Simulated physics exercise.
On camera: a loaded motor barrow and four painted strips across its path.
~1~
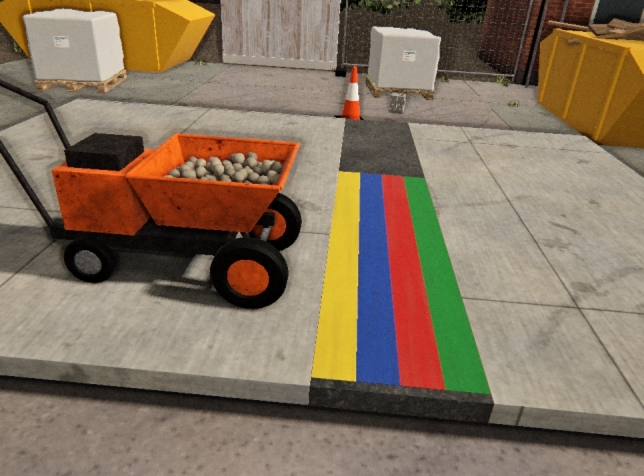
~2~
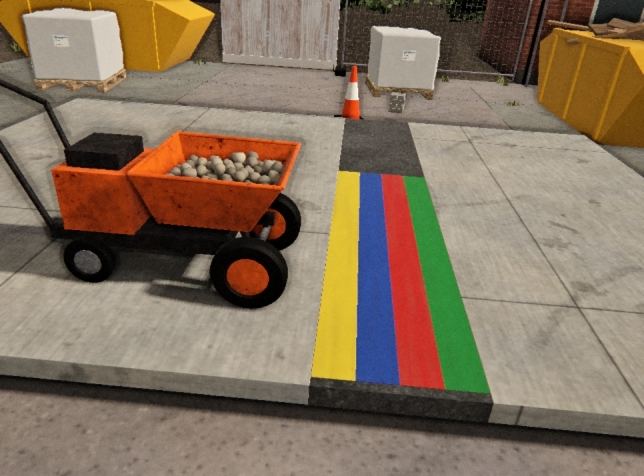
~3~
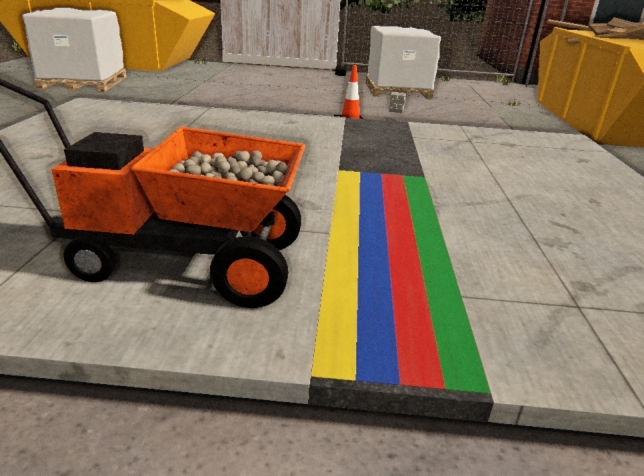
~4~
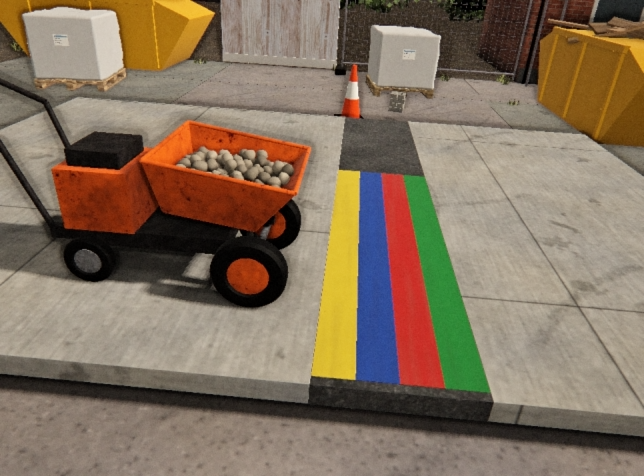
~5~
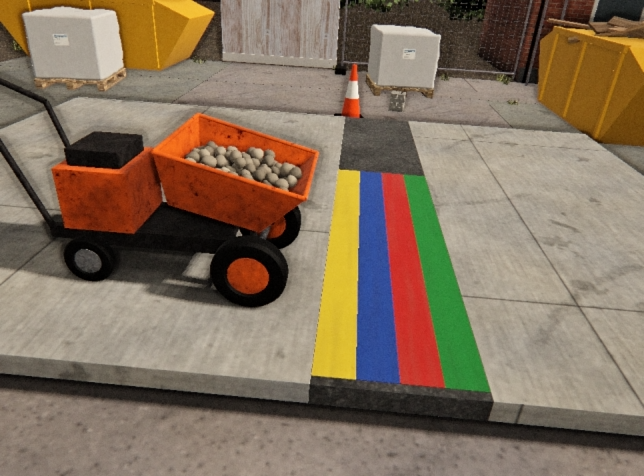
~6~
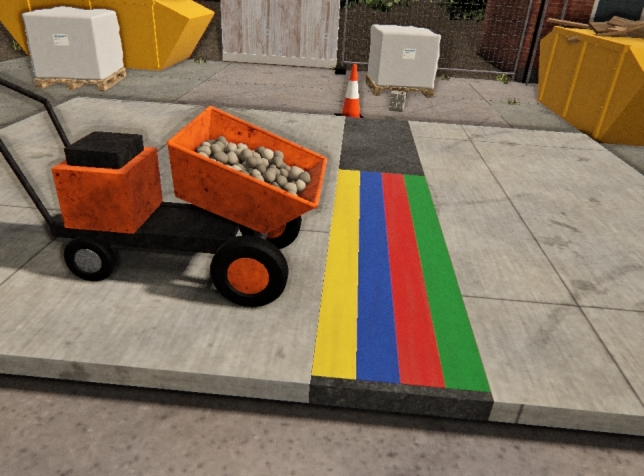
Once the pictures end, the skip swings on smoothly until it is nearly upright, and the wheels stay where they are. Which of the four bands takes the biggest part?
The heap favours the blue strip.
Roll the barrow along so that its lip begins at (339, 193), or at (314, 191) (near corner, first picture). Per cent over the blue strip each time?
The first gives 0 %, the second 20 %.
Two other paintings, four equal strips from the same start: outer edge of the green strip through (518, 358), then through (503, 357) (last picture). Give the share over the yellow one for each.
In turn 20 and 10 in a hundred.
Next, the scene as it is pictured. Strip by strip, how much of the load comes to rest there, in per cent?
About: Yellow strip 10, blue strip 40, red strip 25, green strip 10 per cent.
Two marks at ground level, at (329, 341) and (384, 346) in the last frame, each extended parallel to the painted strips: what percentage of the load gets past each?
The first gives 80 %, the second 50 %.
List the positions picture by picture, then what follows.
The first picture shows lip of the skip near (280, 188), level; top of the load near (230, 174), river pebbles; yellow strip near (337, 339); blue strip near (377, 343); red strip near (417, 346); green strip near (458, 350).
The second picture shows lip of the skip near (281, 189), tipped barely; top of the load near (219, 169).
The third picture shows lip of the skip near (287, 190), tipped barely; top of the load near (224, 167).
The fourth picture shows lip of the skip near (295, 194), tipped a little; top of the load near (211, 166).
The fifth picture shows lip of the skip near (304, 199), tipped a little; top of the load near (220, 162).
The sixth picture shows lip of the skip near (315, 207), tipped clearly; top of the load near (216, 162); yellow strip near (337, 337); blue strip near (377, 341); red strip near (417, 344); green strip near (458, 348).
Shortly afterwards, skip tipped steeply; the whole lot in the skip.
Next, skip tipped right over; the bulk in the skip; only a few over the yellow strip; a little over the blue strip; only a few over the red strip.
Some moments later, skip tipped right over; near a quarter in the skip; a little over the yellow strip; near a third over the blue strip; near a quarter over the red strip; a little over the green strip; only a few off the paint.
In the end, skip tipped right over; near a quarter in the skip; a little over the yellow strip; near a third over the blue strip; near a quarter over the red strip; a little over the green strip; only a few off the paint.
